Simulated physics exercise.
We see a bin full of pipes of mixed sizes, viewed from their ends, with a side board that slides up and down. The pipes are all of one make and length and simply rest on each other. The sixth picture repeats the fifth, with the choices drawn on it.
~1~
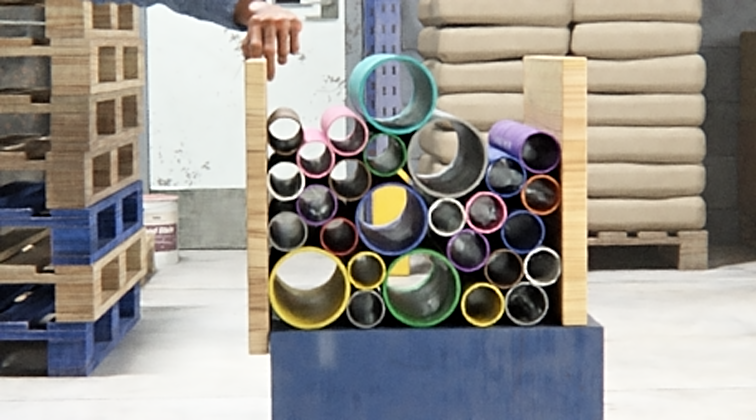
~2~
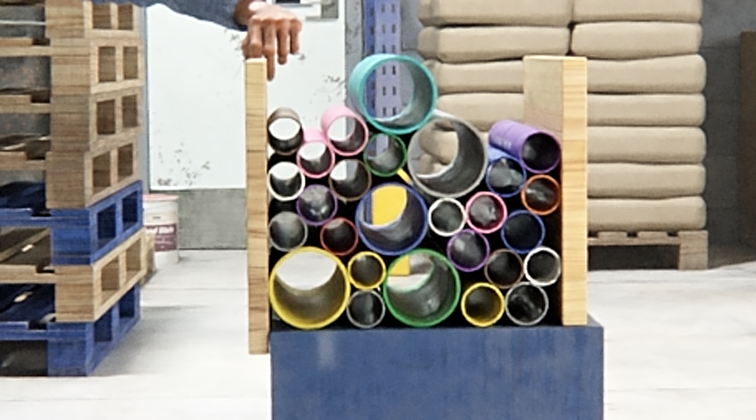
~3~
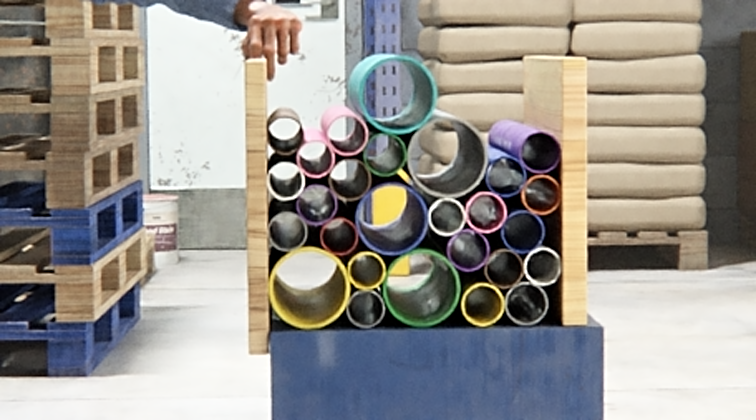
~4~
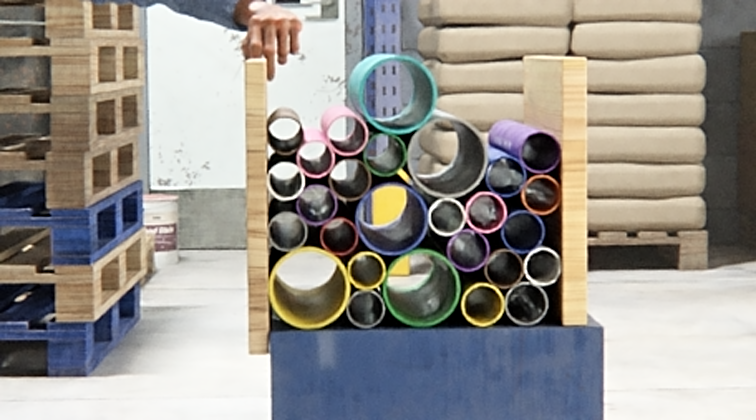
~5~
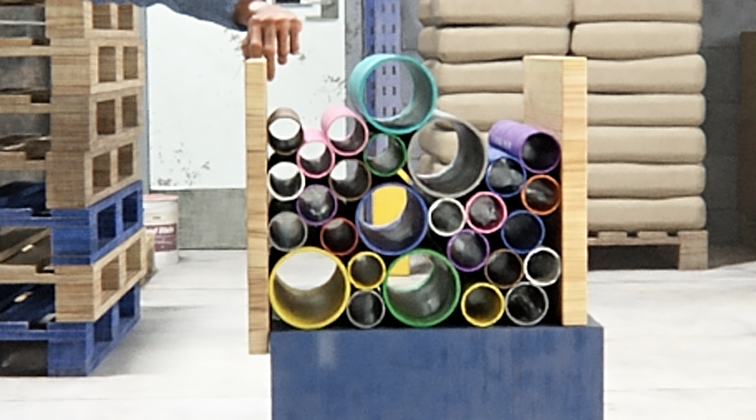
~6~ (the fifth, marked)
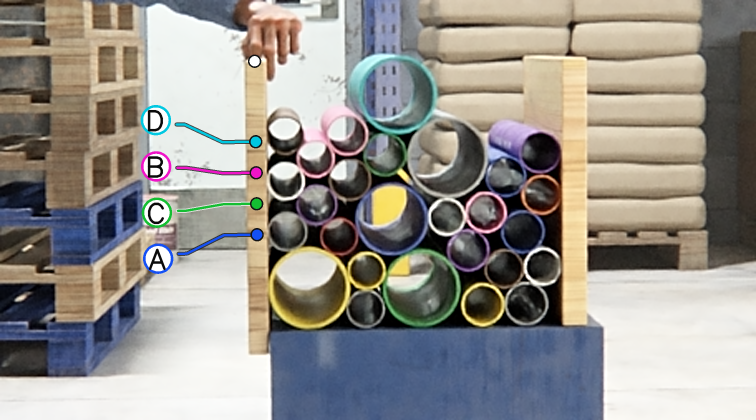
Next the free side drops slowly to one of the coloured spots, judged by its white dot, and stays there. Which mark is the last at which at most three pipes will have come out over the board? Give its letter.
The lowest mark that will do is C.
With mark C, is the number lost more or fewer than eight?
At C, fewer than eight.
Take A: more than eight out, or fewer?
Fewer than eight.
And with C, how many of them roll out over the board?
With C, one.
On the copy, A at (257, 235); B at (256, 173); C at (257, 203); D at (256, 141); the white dot at (255, 62).
On C. First, top of the board (266, 129).
Then, top of the board (267, 202).
Finally, top of the board (267, 203), one out over the board.
By contrast, A more than three out over the board; B one out over the board; D none out over the board.
